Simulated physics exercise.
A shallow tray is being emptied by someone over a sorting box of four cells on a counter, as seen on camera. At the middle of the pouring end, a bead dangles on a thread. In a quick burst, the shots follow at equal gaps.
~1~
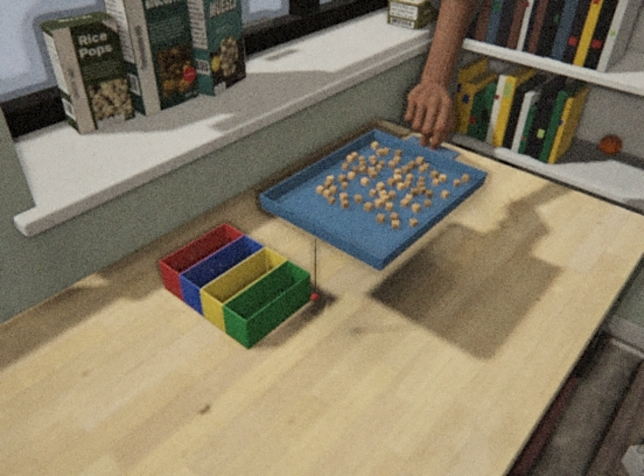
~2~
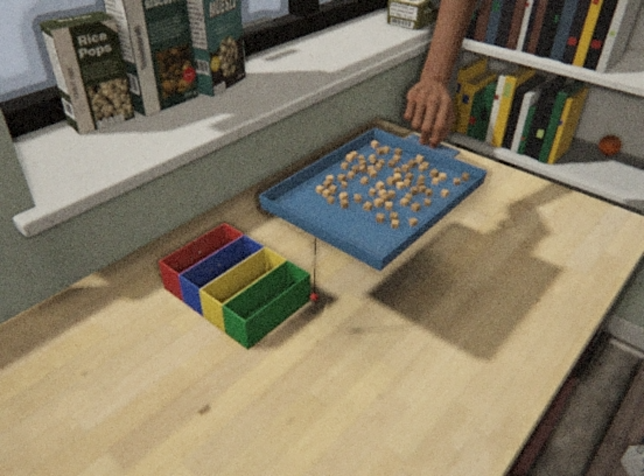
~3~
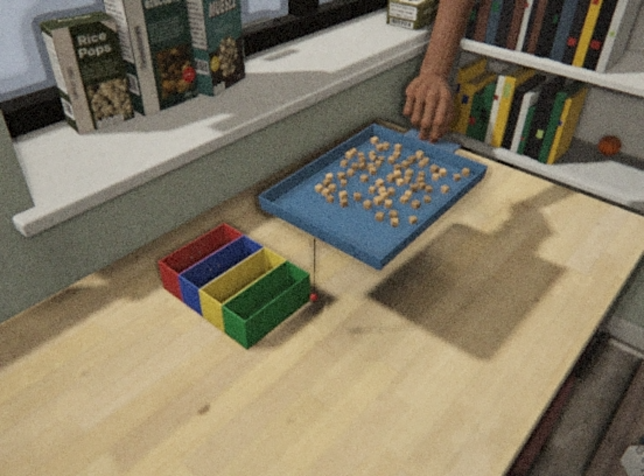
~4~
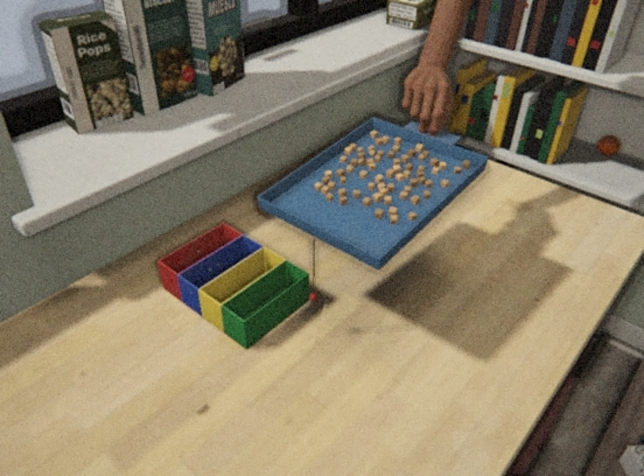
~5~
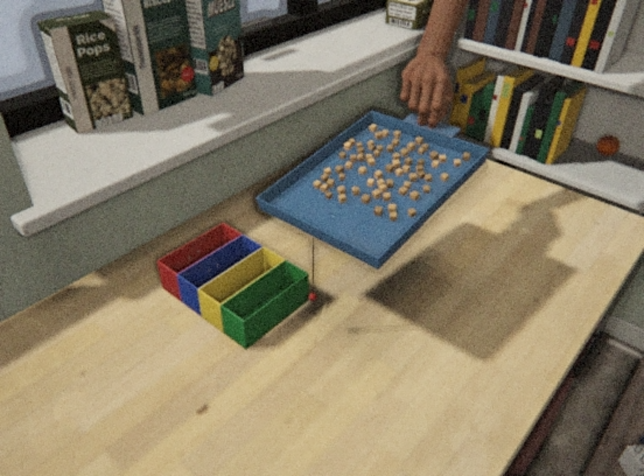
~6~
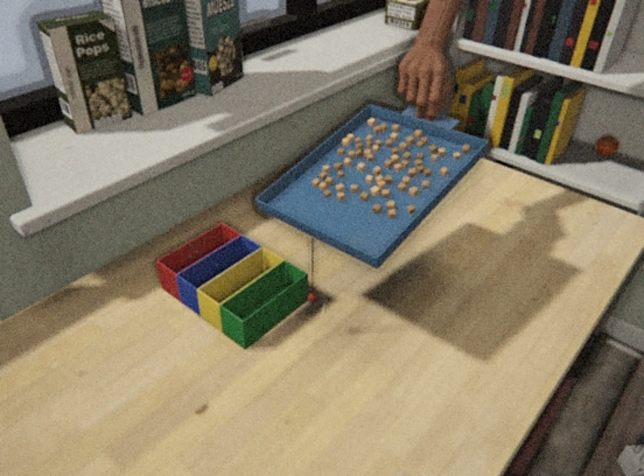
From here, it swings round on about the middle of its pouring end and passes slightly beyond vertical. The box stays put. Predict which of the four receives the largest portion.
The green one receives the largest portion.
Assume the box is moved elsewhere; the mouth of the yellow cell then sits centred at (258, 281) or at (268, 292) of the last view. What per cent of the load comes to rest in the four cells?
Result: 70 % and 90 %.
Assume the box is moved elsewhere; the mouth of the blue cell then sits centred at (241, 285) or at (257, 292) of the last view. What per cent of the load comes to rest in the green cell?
About 20 per cent, then about 10 per cent.
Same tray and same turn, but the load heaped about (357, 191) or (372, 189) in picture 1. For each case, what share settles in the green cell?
It comes to about 40 per cent the first time and about 30 per cent the second.
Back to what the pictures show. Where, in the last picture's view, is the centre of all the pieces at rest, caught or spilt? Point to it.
I'd place the middle at about (252, 328).
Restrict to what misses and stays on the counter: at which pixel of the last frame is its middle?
Close to pixel (274, 375) in the last view.
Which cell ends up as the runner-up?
Behind the top one comes that yellow cell.
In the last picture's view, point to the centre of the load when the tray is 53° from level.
Close to (291, 211).
Shortly afterwards, tray tipped steeply; all but a few on the tray; a little falling or outside the box.
Next, tray tipped right over; the bulk on the tray; a little in the green cell; only a few in the yellow cell; a little falling or outside the box.
Some moments later, tray tipped past a quarter turn; near a third in the green cell; a little in the yellow cell; near half falling or outside the box.
In the end, tray tipped past a quarter turn; near a third in the green cell; a little in the yellow cell; none at all in the blue cell; none at all in the red cell; near half outside the box.
